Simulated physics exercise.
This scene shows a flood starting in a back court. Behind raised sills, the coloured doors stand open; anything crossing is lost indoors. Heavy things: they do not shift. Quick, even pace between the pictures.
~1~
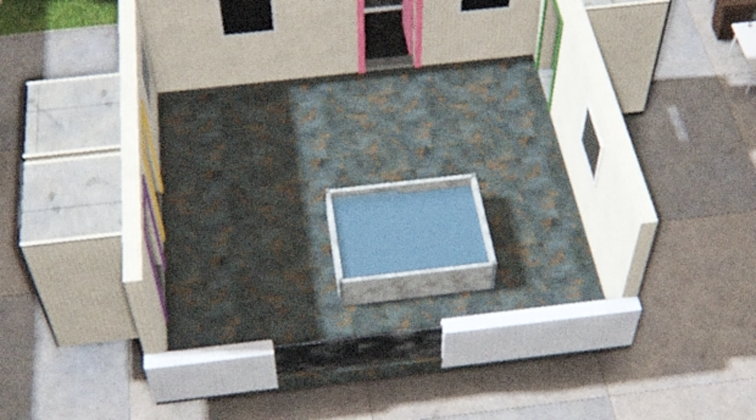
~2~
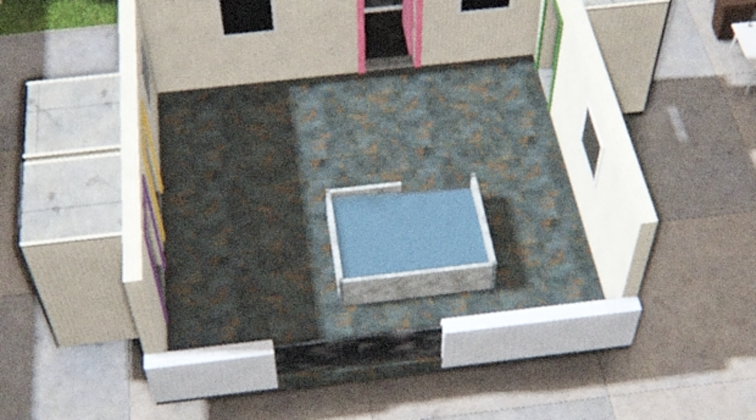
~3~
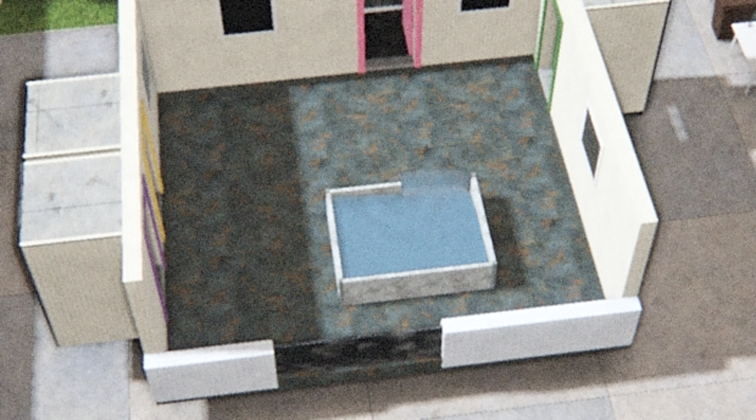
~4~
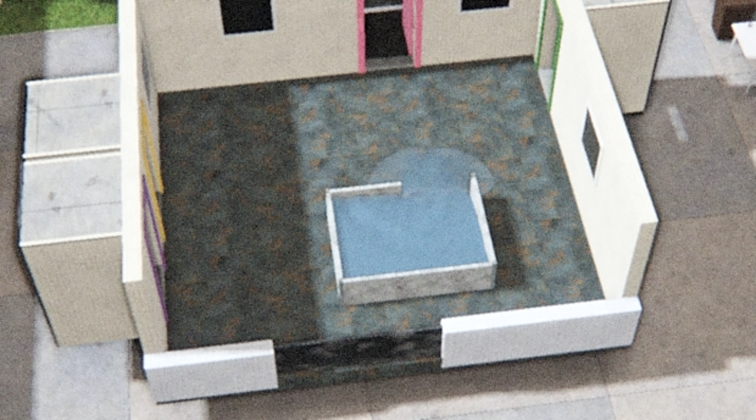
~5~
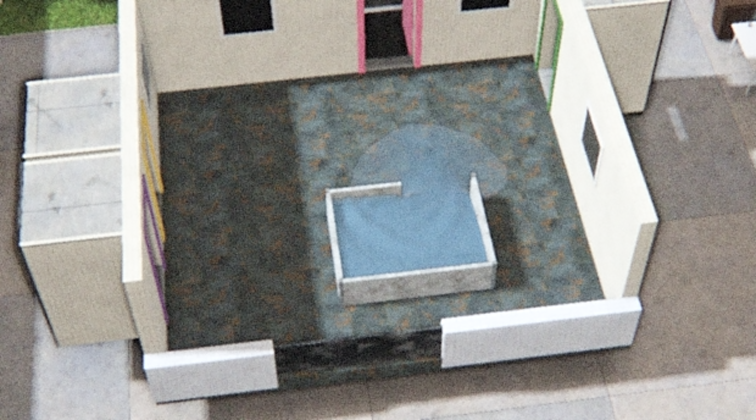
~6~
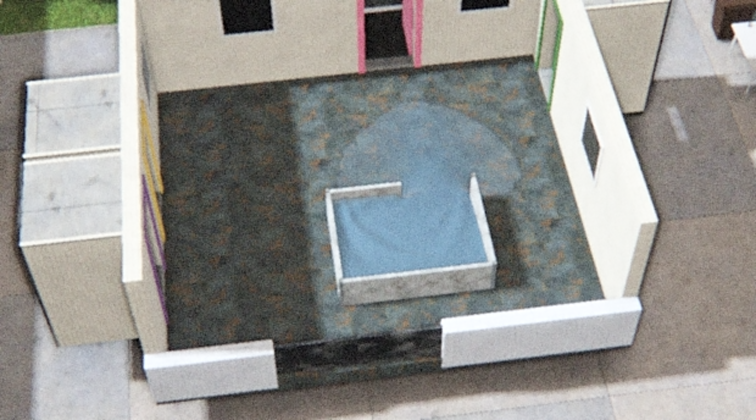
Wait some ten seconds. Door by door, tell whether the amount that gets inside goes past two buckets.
Result: Pink door: Past the limit. Purple door: Inside the limit. Yellow door: Inside the limit. Green door: Past the limit.
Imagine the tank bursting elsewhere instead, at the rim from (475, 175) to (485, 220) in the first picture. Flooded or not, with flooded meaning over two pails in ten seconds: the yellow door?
The yellow one falls short.
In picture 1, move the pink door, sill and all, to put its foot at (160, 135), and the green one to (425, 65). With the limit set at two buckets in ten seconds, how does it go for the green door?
Result - green: Crosses the limit.
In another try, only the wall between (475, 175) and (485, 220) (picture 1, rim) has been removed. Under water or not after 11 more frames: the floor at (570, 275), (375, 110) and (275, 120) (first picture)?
Point by point: Swamped, untouched and untouched.
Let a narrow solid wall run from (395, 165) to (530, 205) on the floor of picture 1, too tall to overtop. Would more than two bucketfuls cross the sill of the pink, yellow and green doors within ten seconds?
Here's how it goes: The pink one remains below, the yellow one ends up swamped, the green one remains below.
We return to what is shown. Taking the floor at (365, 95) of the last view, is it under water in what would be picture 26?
That spot would be soaked.
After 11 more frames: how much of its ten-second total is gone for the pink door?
My estimate is close to 25 per cent.
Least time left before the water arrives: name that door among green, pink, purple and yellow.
Clearly the pink one.
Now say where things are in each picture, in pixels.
Still water in the tank at (409, 230), in the first picture.
Water pours out on the tank's far side and has run to a hidden place, in the second picture.
Water pours out on the tank's far side and has run to a hidden place, in the third picture.
The front is at (405, 152), out from the gap on the tank's far side, in the fourth picture.
The front is at (408, 127), out from the gap on the tank's far side, in the fifth picture.
The front is at (413, 104), out from the gap on the tank's far side, in the sixth picture.
A moment on, water covers 25 % of the floor; the pink door under two buckets in, the purple door not reached, the yellow door not reached, the green door not reached.
Next, water covers 30 % of the floor; the pink door over two buckets in, the purple door not reached, the yellow door not reached, the green door under two buckets in.
Then, water covers 40 % of the floor; the pink door far over two buckets in, the purple door not reached, the yellow door not reached, the green door over two buckets in.
Later, water covers 60 % of the floor; the pink door far over two buckets in, the purple door not reached, the yellow door wet at the sill, nothing in, the green door far over two buckets in.
In the end, water covers 90 % of the floor; the pink door far over two buckets in, the purple door wet at the sill, nothing in, the yellow door wet at the sill, nothing in, the green door far over two buckets in.
